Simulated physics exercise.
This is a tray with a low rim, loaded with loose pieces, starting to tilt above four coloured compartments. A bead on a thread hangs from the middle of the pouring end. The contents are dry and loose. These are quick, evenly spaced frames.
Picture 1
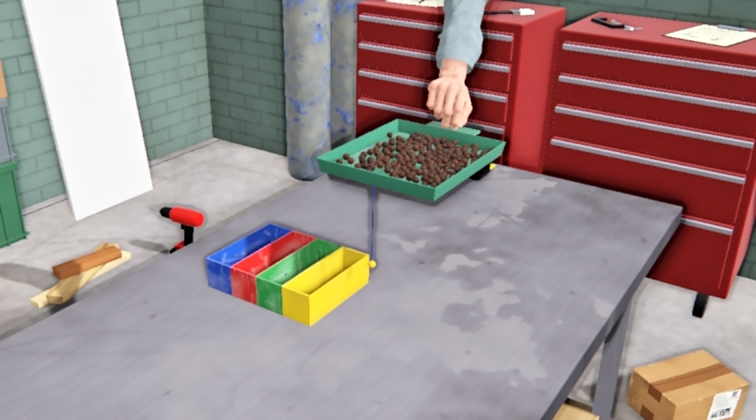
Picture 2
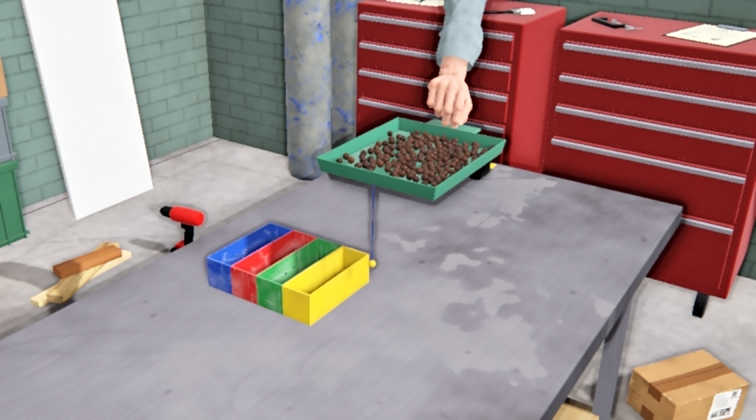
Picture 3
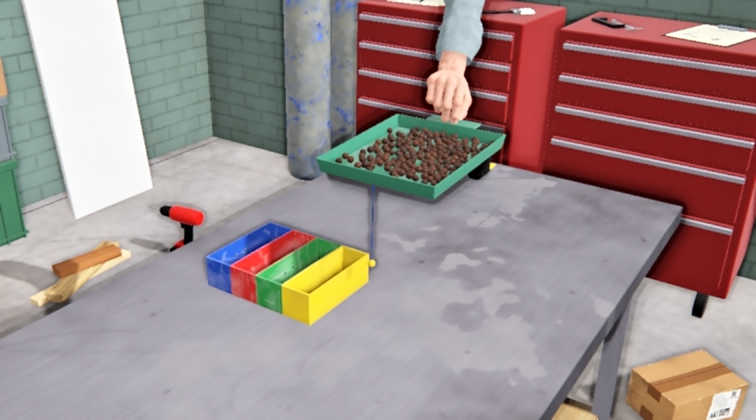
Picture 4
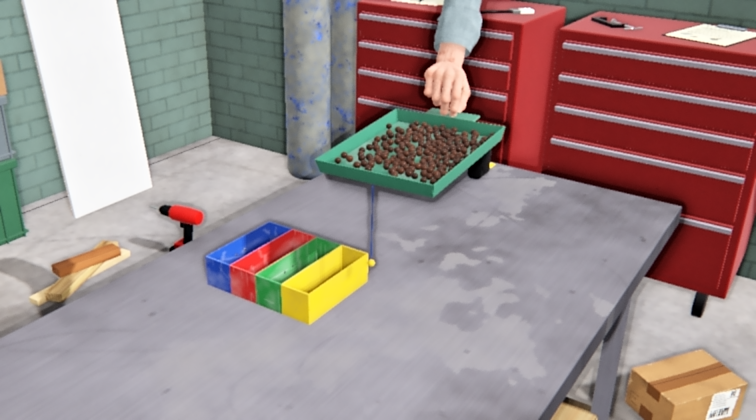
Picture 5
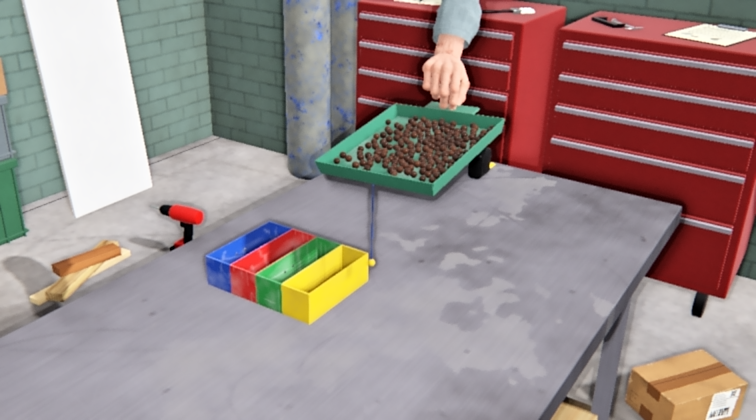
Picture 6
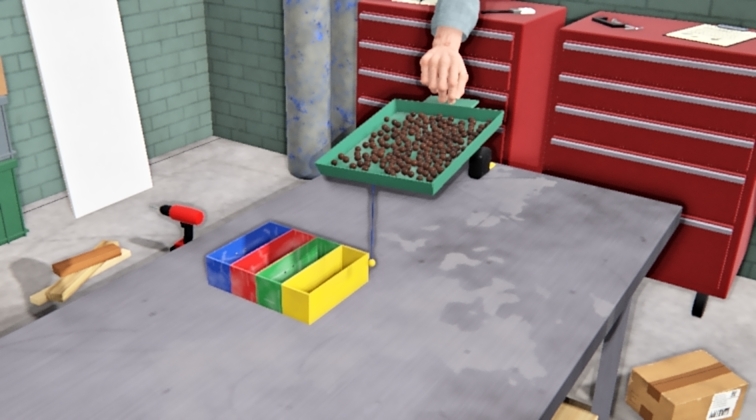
A green tray of small, round brown pieces sits level above a grey workbench, a hand at its far edge, with blue, red, green and yellow compartments below. The hand gradually raises the far edge, tilting the tray slightly toward its near side, and the pieces shift and spread a little.
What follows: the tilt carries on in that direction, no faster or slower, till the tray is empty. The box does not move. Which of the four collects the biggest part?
Fullest: The green cell.
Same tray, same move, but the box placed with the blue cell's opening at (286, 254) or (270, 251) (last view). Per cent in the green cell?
Roughly 20 per cent, and 40 per cent.
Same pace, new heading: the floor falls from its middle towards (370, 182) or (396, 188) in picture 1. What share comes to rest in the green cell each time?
Roughly 10 per cent, and 0 per cent.
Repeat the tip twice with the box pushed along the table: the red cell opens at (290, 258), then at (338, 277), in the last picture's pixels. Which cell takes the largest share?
At the first place the green one, at the second the cell in blue.
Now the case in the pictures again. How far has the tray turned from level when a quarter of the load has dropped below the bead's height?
Near 80 degrees.
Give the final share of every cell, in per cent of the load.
In per cent, blue cell 0, red cell 0, green cell 50 and yellow cell 30.
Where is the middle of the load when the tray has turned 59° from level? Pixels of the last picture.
Close to (364, 149).
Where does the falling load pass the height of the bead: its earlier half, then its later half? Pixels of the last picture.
The first part at (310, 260); the rest at (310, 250).
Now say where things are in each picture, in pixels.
In the first picture, corners of the pouring end (321, 158) and (434, 187), level; middle of the load (420, 158), chocolate balls; bead on its thread (372, 264); blue cell (220, 274); red cell (244, 283); green cell (270, 293); yellow cell (297, 303).
In the second picture, corners of the pouring end (321, 157) and (434, 186), level; middle of the load (420, 156).
In the third picture, corners of the pouring end (320, 158) and (433, 185), tipped barely, lowest at the left corner; middle of the load (420, 154).
In the fourth picture, corners of the pouring end (319, 159) and (432, 183), tipped a little, lowest at the left corner; middle of the load (419, 150).
In the fifth picture, corners of the pouring end (319, 160) and (432, 182), tipped a little, lowest at the left corner; middle of the load (418, 146).
In the sixth picture, corners of the pouring end (319, 162) and (431, 181), tipped a little, lowest at the left corner; middle of the load (415, 144), the larger part on the move; blue cell (219, 272); red cell (244, 281); green cell (269, 291); yellow cell (296, 301).
Just after the last frame, tray tipped steeply; almost all on the tray; just a few in the green cell; just a few in the red cell; just a few falling or outside the box.
A moment on, tray tipped right over; just a few on the tray; roughly half in the green cell; roughly a quarter in the yellow cell; just a few in the red cell; just a few in the blue cell; roughly a quarter falling or outside the box.
Further on, tray tipped past a quarter turn; roughly half in the green cell; roughly a third in the yellow cell; just a few in the red cell; just a few in the blue cell; about a tenth falling or outside the box.
When it is over, tray tipped past a quarter turn; roughly half in the green cell; roughly a third in the yellow cell; just a few in the red cell; just a few in the blue cell; about a tenth outside the box.
